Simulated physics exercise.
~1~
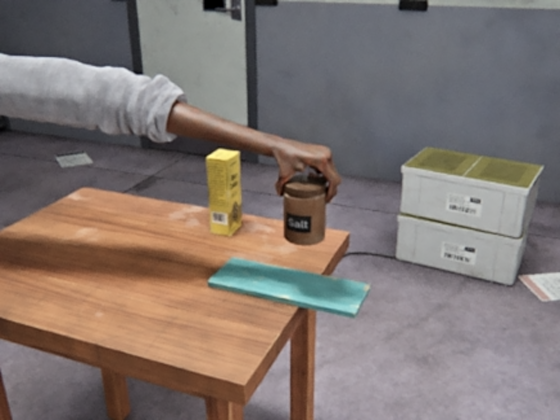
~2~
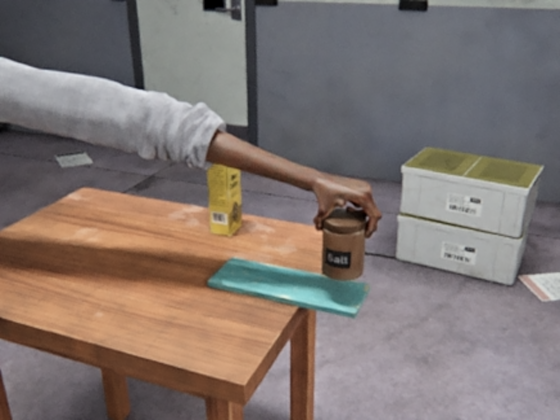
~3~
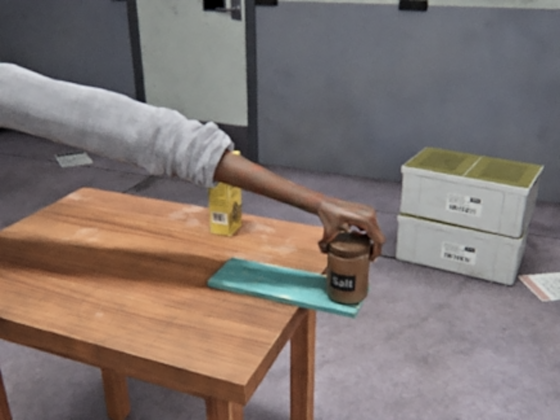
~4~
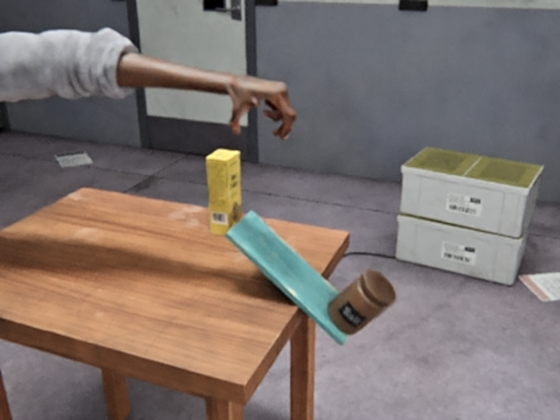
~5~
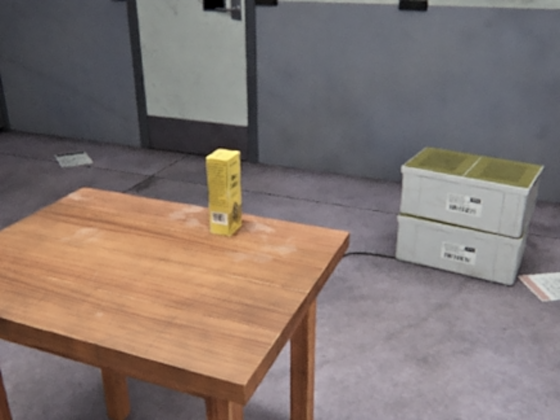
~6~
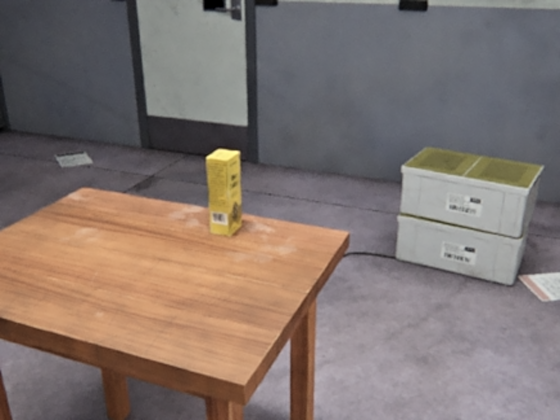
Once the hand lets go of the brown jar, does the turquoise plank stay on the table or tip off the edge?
The plank tips off the edge of the table, and the brown jar goes down with it.
A hand carried a brown jar to the right and lowered it onto the overhanging end of a turquoise plank on a wooden table, then let go. The plank tipped over the edge with the jar, leaving only the yellow carton standing on the tabletop.
